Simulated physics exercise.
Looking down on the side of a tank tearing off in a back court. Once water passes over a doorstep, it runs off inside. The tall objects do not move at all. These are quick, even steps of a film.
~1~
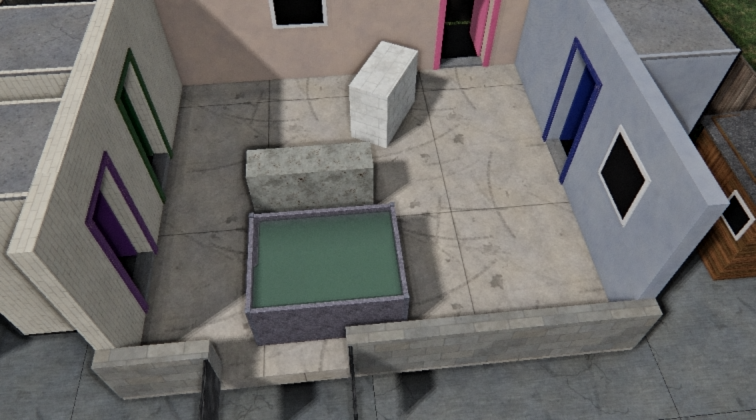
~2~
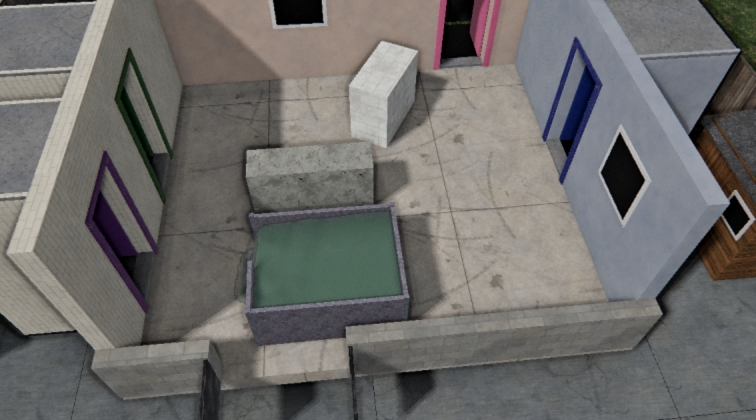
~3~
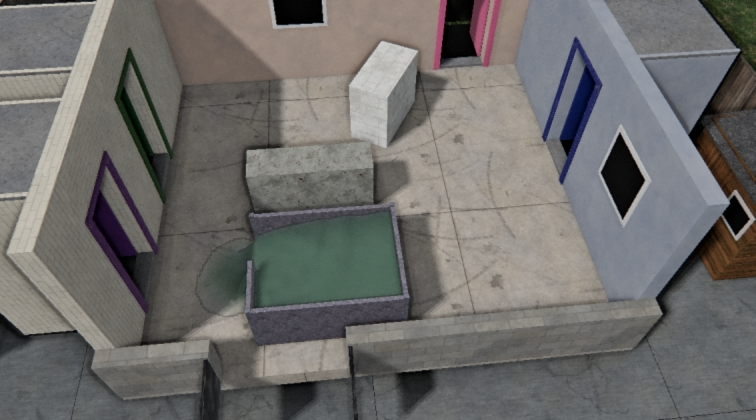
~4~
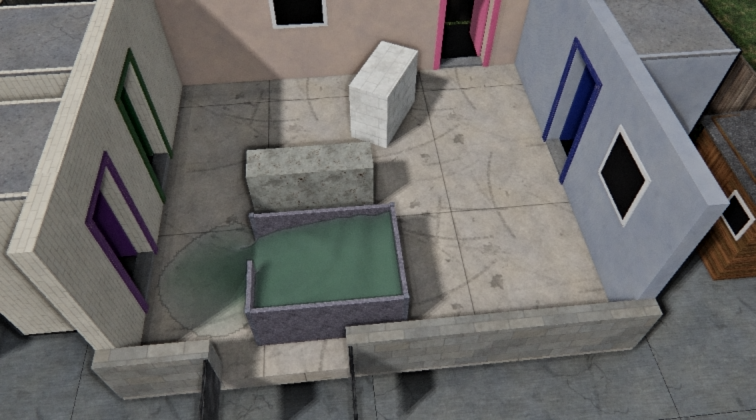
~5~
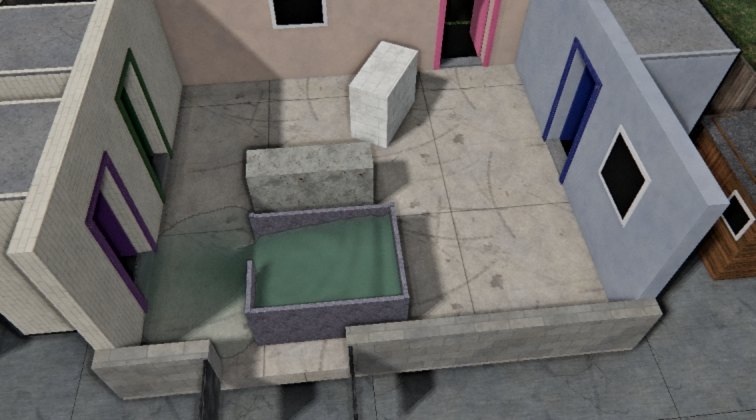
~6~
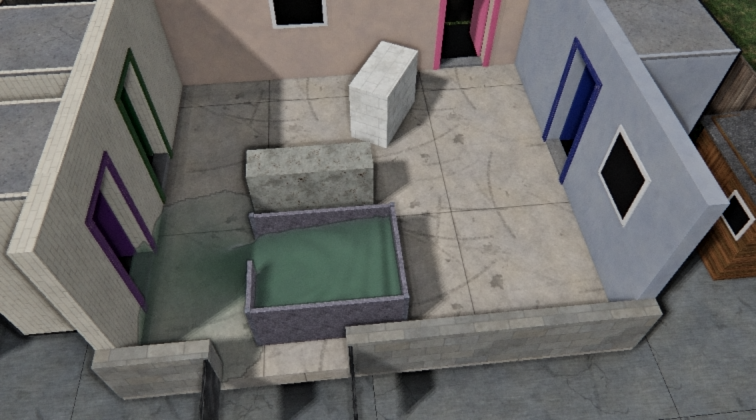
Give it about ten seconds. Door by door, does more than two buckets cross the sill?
In order: Blue door: No more than two buckets. Green door: No more than two buckets. Pink door: No more than two buckets. Purple door: More than two buckets.
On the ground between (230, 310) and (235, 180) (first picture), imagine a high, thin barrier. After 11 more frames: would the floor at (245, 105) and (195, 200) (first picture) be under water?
Soaked, not wet.
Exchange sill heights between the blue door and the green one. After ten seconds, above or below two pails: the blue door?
Well, the blue door remains within the limit here.
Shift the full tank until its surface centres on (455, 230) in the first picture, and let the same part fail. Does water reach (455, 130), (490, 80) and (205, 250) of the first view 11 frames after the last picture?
In the order asked: Not reached, not reached, reached by the flood.
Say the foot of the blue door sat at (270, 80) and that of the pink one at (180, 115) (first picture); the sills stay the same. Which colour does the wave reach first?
The door marked purple, as it turns out.
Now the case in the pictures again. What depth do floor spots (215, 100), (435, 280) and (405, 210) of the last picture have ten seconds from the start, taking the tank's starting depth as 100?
In the order asked, some 8, 0 and 0 in a hundred.
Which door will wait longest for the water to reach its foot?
Answer - the one in blue.
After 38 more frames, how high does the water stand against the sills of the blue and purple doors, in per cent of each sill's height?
Around 0 in a hundred for the first and 180 in a hundred for the second.
A moment on, water covers 15 % of the floor; the blue door not reached, the green door wet at the sill, nothing in, the pink door not reached, the purple door far over two buckets in.
Next, water covers 25 % of the floor; the blue door not reached, the green door wet at the sill, nothing in, the pink door not reached, the purple door far over two buckets in.
Then, water covers 35 % of the floor; the blue door not reached, the green door wet at the sill, nothing in, the pink door not reached, the purple door far over two buckets in.
Later, water covers 50 % of the floor; the blue door not reached, the green door wet at the sill, nothing in, the pink door wet at the sill, nothing in, the purple door far over two buckets in.
In the end, water covers 70 % of the floor; the blue door wet at the sill, nothing in, the green door wet at the sill, nothing in, the pink door wet at the sill, nothing in, the purple door far over two buckets in.
